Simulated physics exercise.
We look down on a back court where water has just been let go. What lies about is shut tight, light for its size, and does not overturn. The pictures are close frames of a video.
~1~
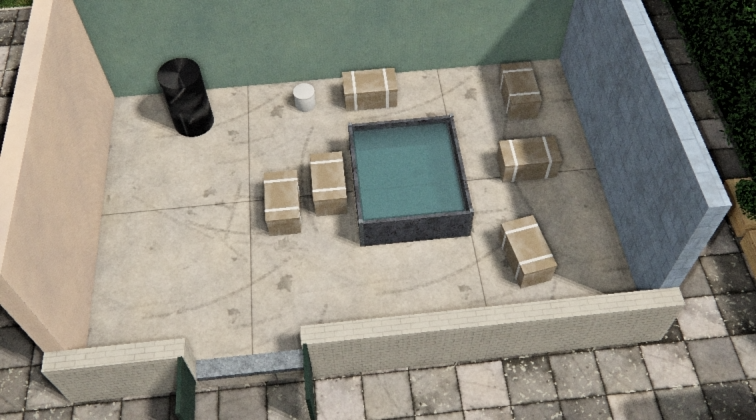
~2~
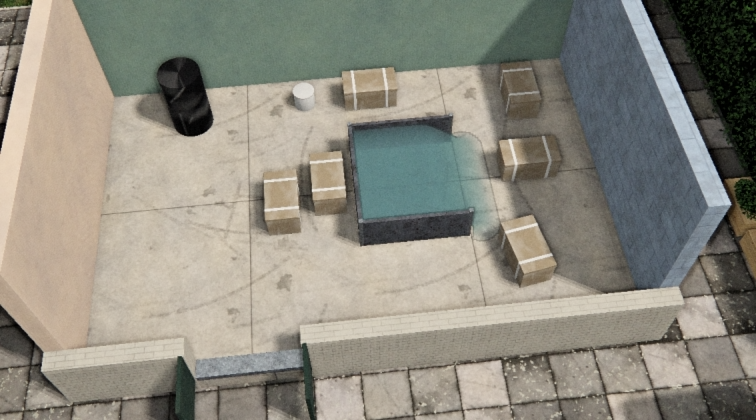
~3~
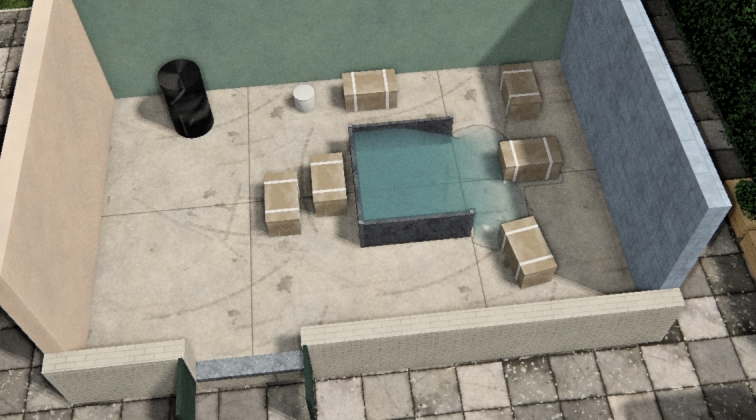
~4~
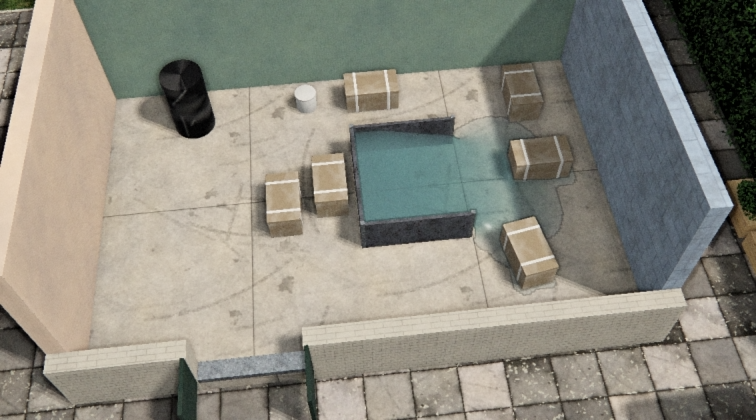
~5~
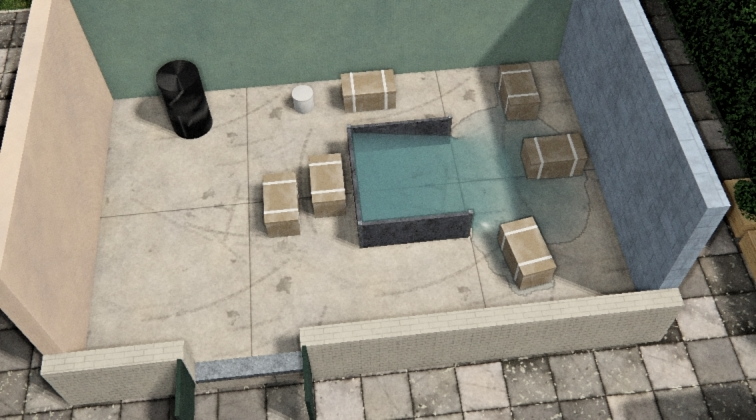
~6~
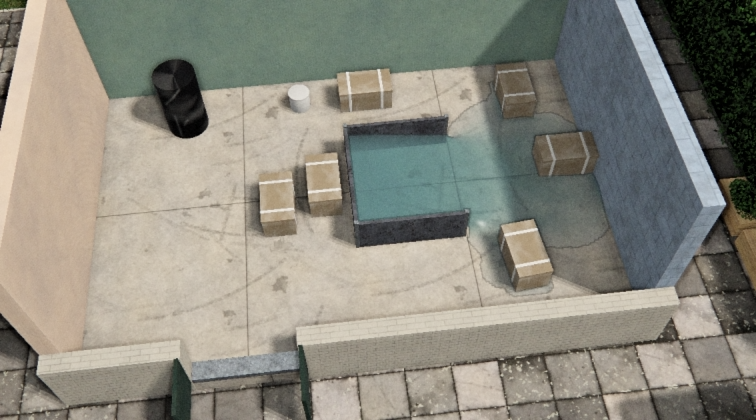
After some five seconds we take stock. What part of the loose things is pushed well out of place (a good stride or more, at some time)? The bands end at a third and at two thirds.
Share: Two thirds or more.
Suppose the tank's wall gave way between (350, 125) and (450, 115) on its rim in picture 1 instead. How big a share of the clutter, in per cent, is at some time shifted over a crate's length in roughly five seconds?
Roughly 60 per cent.
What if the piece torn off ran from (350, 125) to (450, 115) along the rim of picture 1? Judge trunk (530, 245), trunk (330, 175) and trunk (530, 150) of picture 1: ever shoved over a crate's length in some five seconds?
In turn: Under that, less than that, swept aside.
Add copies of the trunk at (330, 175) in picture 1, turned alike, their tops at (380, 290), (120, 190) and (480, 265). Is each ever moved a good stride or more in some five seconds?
As listed: Moved that far, short of that, pushed that far.
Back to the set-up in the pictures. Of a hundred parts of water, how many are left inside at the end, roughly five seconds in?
About 100 per cent.
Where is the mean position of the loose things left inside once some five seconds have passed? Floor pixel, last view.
Roughly at (334, 163).
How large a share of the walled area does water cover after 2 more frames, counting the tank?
About 25 per cent.
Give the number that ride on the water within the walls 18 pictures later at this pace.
That makes 1.
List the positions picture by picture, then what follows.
The first frame shows a trunk at (530, 151), on the bottom; a trunk at (529, 244) rests on the ground; 0 of 7 have shifted.
The second frame shows a trunk at (530, 150) rests on the ground; a trunk at (528, 243) rests on the ground; 0 of 7 have shifted.
The third frame shows a trunk at (531, 152), on the bottom; a trunk at (529, 245) rests on the ground; 0 of 7 have shifted.
The fourth frame shows a trunk at (542, 150), on the bottom, close to its start; a trunk at (530, 245), on the bottom; 1 of 7 have shifted.
The fifth frame shows a trunk at (556, 148) rests on the ground, a stride from its start; a trunk at (528, 245) rests on the ground; 1 of 7 have shifted.
The sixth frame shows a trunk at (567, 146) rests on the ground, a stride from its start; a trunk at (527, 248) rests on the ground, close to its start; 2 of 7 have shifted.
A moment on, 1 of 7 are well off their spots; 1 afloat.
Next, 3 of 7 are well off their spots; 2 afloat.
Later, 3 of 7 are well off their spots; 1 afloat.
In the end, 5 of 7 are well off their spots, and 5 have been at some point; 2 afloat.
